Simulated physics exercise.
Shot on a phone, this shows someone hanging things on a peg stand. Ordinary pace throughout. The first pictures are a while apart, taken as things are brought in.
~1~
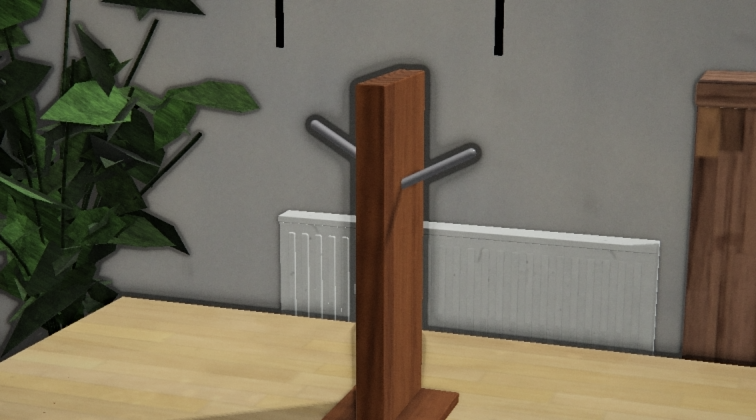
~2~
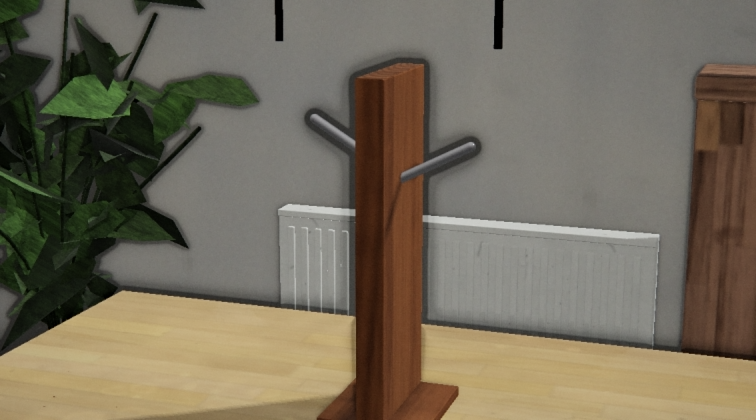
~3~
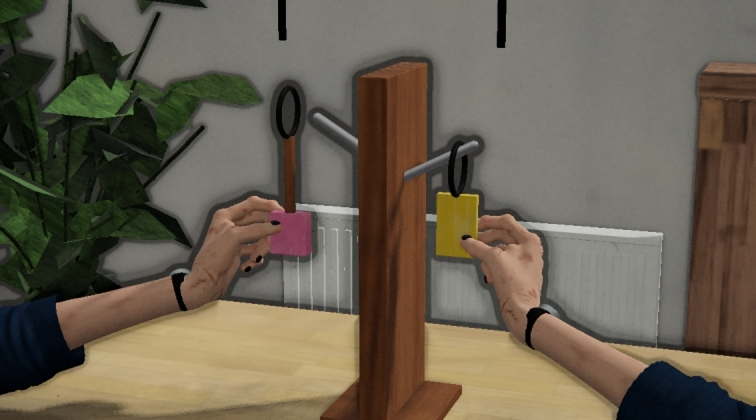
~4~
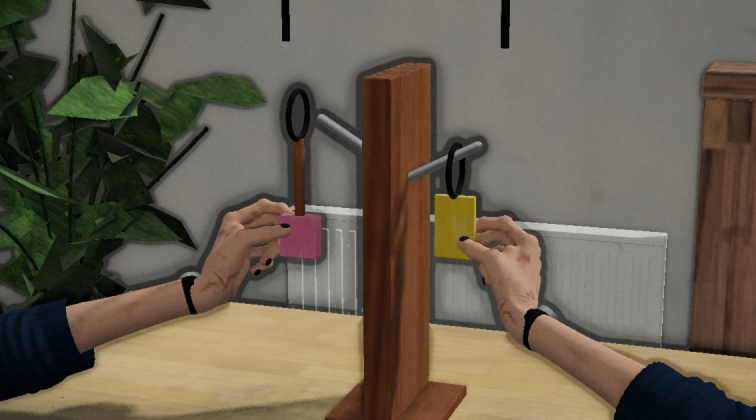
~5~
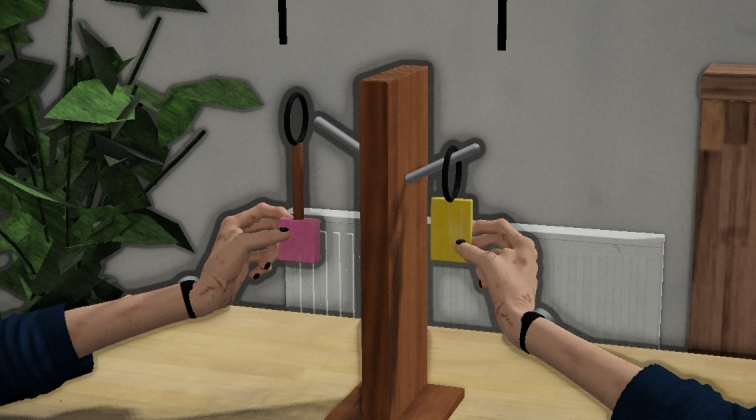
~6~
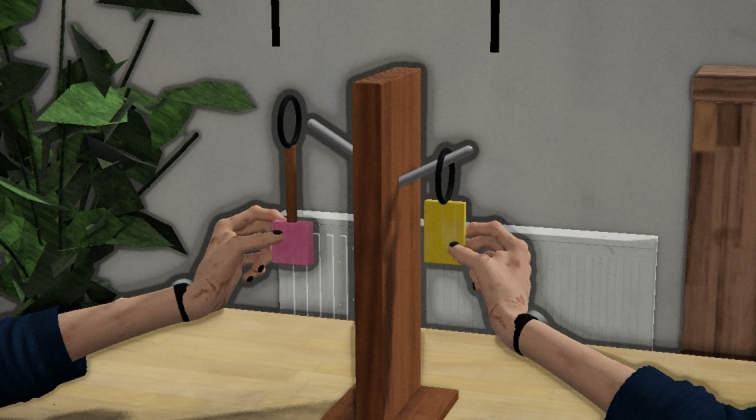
Two hands bringing a pink brush and a yellow tag by black loops to a wooden stand's pegs, still holding both.
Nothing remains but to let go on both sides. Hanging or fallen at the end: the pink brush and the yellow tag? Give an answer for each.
What you'd see is the pink brush down off its peg and the yellow tag still on its peg.
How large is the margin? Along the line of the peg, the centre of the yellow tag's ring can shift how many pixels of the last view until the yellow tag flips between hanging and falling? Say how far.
I'd put it at roughly 24 pixels, moving right.
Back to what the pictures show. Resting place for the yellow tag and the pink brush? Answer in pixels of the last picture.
First (420, 222), then (295, 328).
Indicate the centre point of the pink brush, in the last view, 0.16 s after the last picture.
Predicted centre: Roughly (292, 234).
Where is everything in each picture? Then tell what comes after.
Peg stand (394, 253), in the first picture.
Peg stand (393, 247), in the second picture.
Still on the way; pink brush (290, 171); peg stand (397, 246), in the third picture.
Still on the way; yellow tag (456, 200); peg stand (401, 247), in the fourth picture.
Still on the way; pink brush (298, 178); peg stand (399, 249), in the fifth picture.
In place, still held; pink brush (291, 180); yellow tag (445, 206); peg stand (392, 251), in the sixth picture.
Then, 0.16 s after the last picture, pink brush falling near (292, 235); yellow tag tipped 15° from how it was near (435, 216).
Then, 0.28 s after the last picture, pink brush down below near (294, 309); yellow tag tipped 9° from how it was near (421, 221).
At rest, the pink brush falls off, near (295, 328); the yellow tag stays on its peg, near (420, 222).
